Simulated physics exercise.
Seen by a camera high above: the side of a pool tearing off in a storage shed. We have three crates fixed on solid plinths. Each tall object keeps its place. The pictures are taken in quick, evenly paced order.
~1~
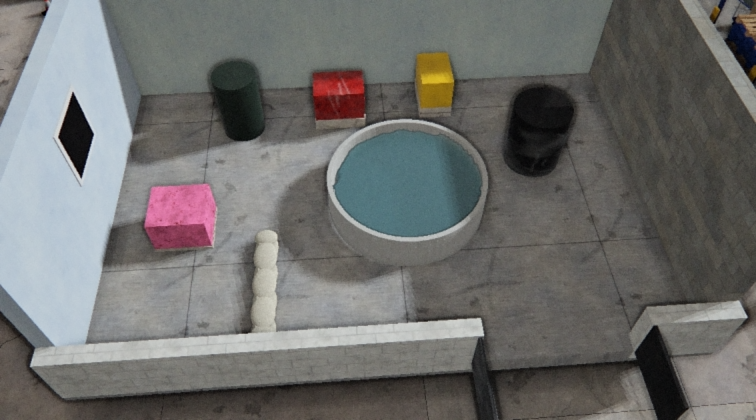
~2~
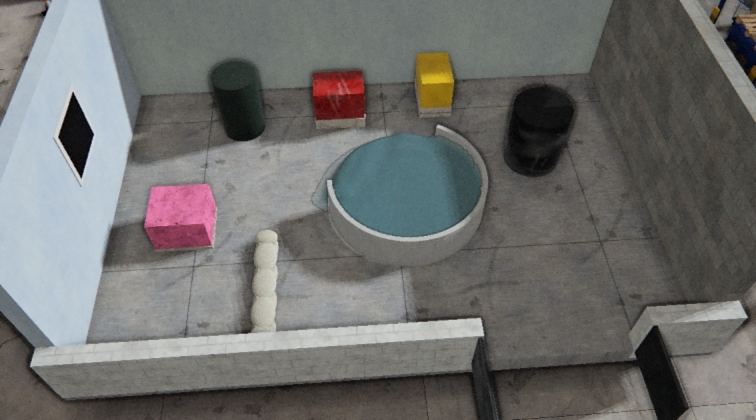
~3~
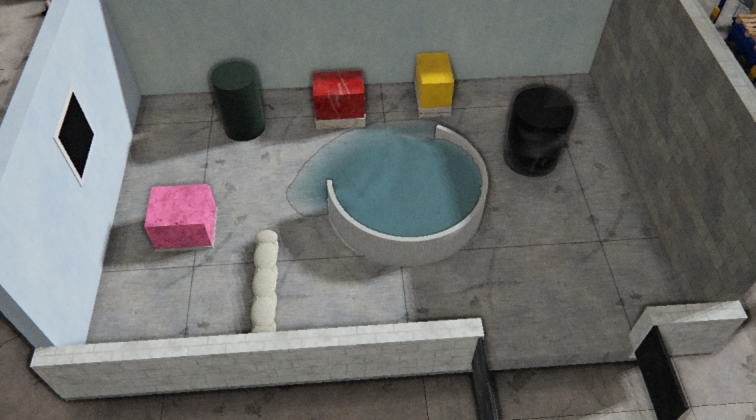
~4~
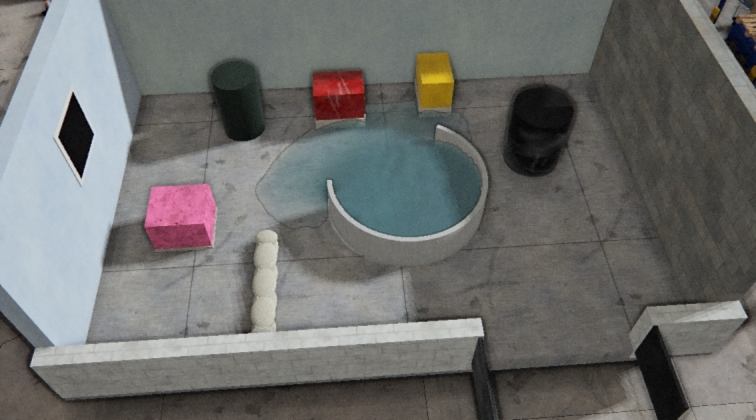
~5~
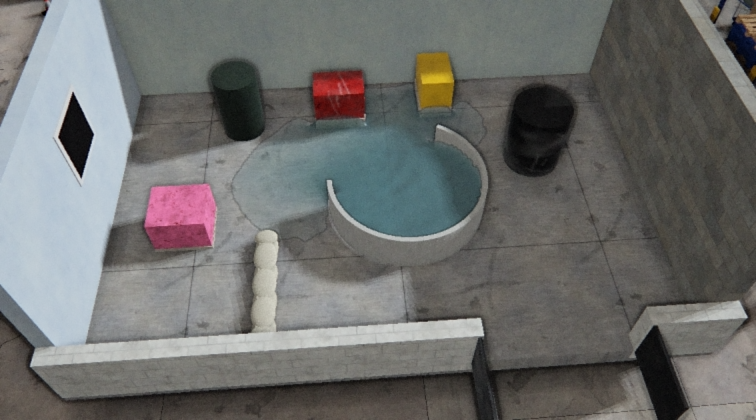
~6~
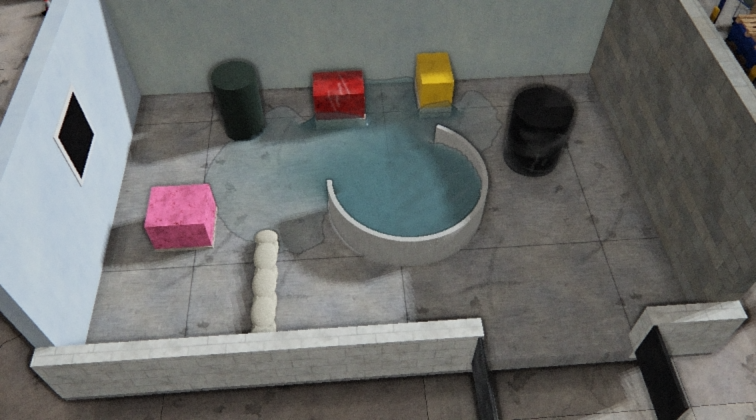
Water poured out when the far left side of the round pool opened up, spreading across the gray floor toward the pink block and around the red and yellow boxes by the back wall.
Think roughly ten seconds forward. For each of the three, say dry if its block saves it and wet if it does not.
My prediction: The yellow crate will have water on it; the red crate will have water on it; the pink crate will have water on it.
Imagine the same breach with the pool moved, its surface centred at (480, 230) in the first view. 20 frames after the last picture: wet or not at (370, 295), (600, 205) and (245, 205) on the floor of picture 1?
As listed: Not flooded, free of water, covered.
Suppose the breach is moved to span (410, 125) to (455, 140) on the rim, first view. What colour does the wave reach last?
It's the crate marked pink.
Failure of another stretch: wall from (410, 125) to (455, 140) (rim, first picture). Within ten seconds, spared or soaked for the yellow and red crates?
Taking them in turn, the yellow crate is overtopped and the red crate is missed.
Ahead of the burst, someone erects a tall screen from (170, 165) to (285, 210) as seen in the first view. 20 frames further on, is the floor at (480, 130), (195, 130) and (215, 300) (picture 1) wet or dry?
First inundated, then inundated, then unwetted.
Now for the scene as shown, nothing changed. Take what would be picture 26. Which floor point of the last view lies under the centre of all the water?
At roughly (313, 150).
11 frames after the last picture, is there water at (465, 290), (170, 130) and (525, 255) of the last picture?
First spot clear, second spot swamped, third spot clear.
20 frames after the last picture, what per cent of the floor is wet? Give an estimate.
Roughly 55 percent, I reckon.
A moment on, water covers 35 % of the floor; the yellow crate water round its plinth, the red crate water round its plinth, the pink crate water round its plinth.
Next, water covers 40 % of the floor; the yellow crate water round its plinth, the red crate water round its plinth, the pink crate water round its plinth.
Then, water covers 55 % of the floor; the yellow crate water round its plinth, the red crate water round its plinth, the pink crate water round its plinth.
Later, water covers 75 % of the floor; the yellow crate water round its plinth, the red crate water round its plinth, the pink crate water round its plinth.
In the end, water covers 95 % of the floor; the yellow crate was topped, the red crate was topped, the pink crate was topped.
